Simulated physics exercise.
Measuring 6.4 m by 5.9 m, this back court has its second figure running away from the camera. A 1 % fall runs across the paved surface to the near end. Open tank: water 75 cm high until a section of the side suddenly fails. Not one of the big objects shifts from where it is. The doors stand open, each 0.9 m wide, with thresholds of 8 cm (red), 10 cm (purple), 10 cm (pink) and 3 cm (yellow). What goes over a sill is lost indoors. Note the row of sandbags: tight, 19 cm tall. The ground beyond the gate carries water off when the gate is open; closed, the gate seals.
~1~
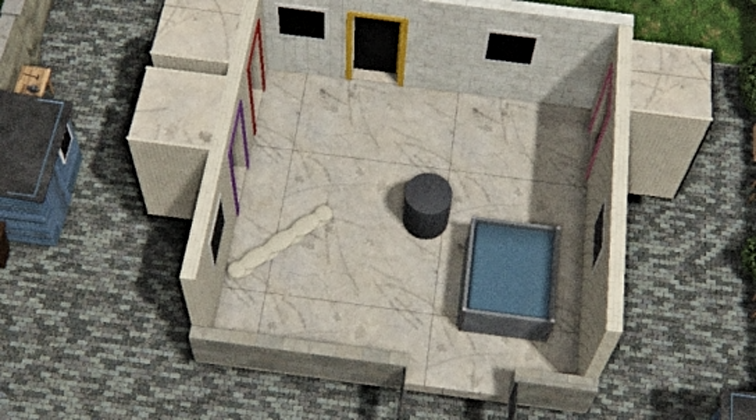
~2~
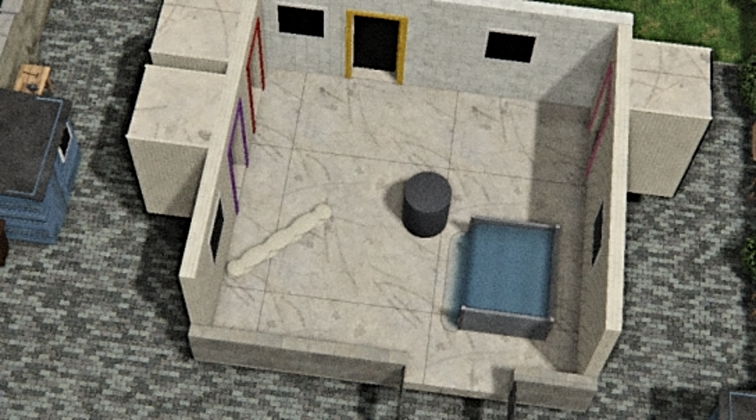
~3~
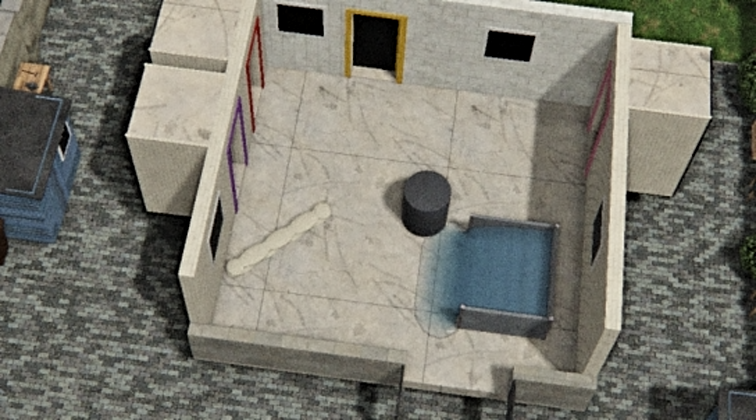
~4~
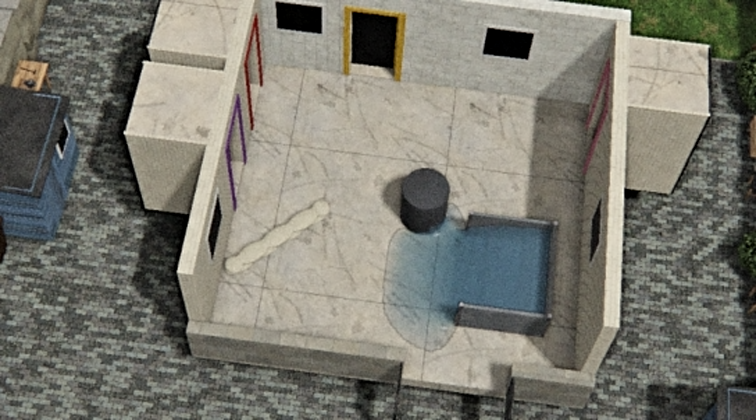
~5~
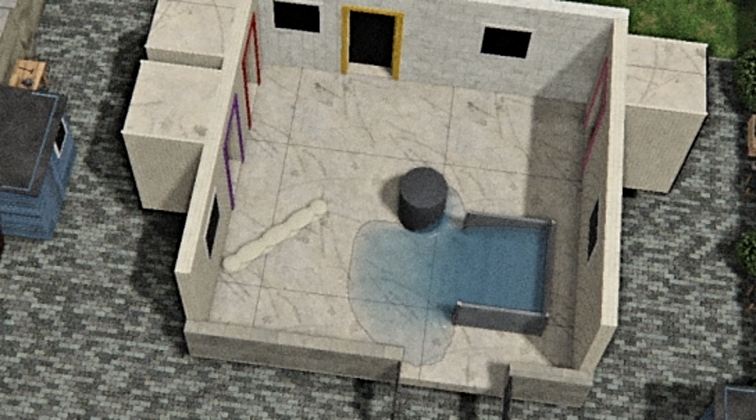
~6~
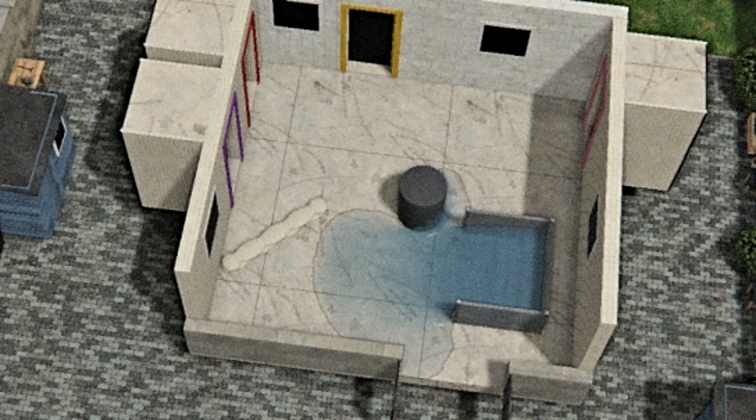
Blue water spills from an open grey tank at the right of a pale, roofless walled court, seen from high above. A dark grey cylinder stands near the middle, a cream row of sandbags lies at left, and a yellow-edged doorway opens in the back wall. The tank's left side opens and water spreads leftward across the floor past the cylinder, while the view drifts very slightly.
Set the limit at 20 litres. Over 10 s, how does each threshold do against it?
The red door remains within the limit; the purple door remains within the limit; the pink door remains within the limit; the yellow door breaks the limit.
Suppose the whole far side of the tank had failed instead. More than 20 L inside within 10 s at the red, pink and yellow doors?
In that case, red door: More than that, pink door: More than that, yellow door: More than that.
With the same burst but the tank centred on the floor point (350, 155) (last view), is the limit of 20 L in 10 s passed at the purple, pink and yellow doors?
Result - purple door exceeds it, pink door does not exceed it, yellow door does not exceed it.
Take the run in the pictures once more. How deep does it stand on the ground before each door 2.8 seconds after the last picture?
Depths: Red door 5 cm, purple door 6 cm, pink door 2 cm, yellow door 0 cm.
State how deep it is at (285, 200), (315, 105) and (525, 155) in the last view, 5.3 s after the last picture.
First spot near 2 cm, second near 4 cm, third near 1 cm.
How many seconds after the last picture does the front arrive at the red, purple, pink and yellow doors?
Red: 2.0 s; purple: 1.8 s; pink: 2.6 s; yellow: 4.5 s.
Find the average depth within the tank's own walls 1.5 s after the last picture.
Roughly 15 cm on average.
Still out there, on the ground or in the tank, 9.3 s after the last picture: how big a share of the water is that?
Some 86 out of every hundred parts.
Then, 0.7 s after the last picture water covers 40 % of the floor and is deepest (34 cm) near (215, 289); red door not reached, purple door not reached, pink door not reached, yellow door not reached.
Then, 1.5 s after the last picture water covers 45 % of the floor and is deepest (57 cm) near (206, 336); red door not reached, purple door not reached, pink door not reached, yellow door not reached.
Then, 2.8 s after the last picture water covers 50 % of the floor and is deepest (28 cm) near (206, 336); red door 5 cm at the sill, 0 L in, purple door 6 cm at the sill, 0 L in, pink door 2 cm at the sill, 0 L in, yellow door not reached.
Then, 5.3 s after the last picture water covers 80 % of the floor and is deepest (12 cm) near (447, 320); red door 3 cm at the sill, 0 L in, purple door 2 cm at the sill, 0 L in, pink door 3 cm at the sill, 0 L in, yellow door 8 cm at the sill, 1 L in.
Then, 9.3 s after the last picture water covers 95 % of the floor and is deepest (9 cm) near (244, 247); red door 5 cm at the sill, 0 L in, purple door 4 cm at the sill, 0 L in, pink door 5 cm at the sill, 0 L in, yellow door 3 cm at the sill, 37 L in.
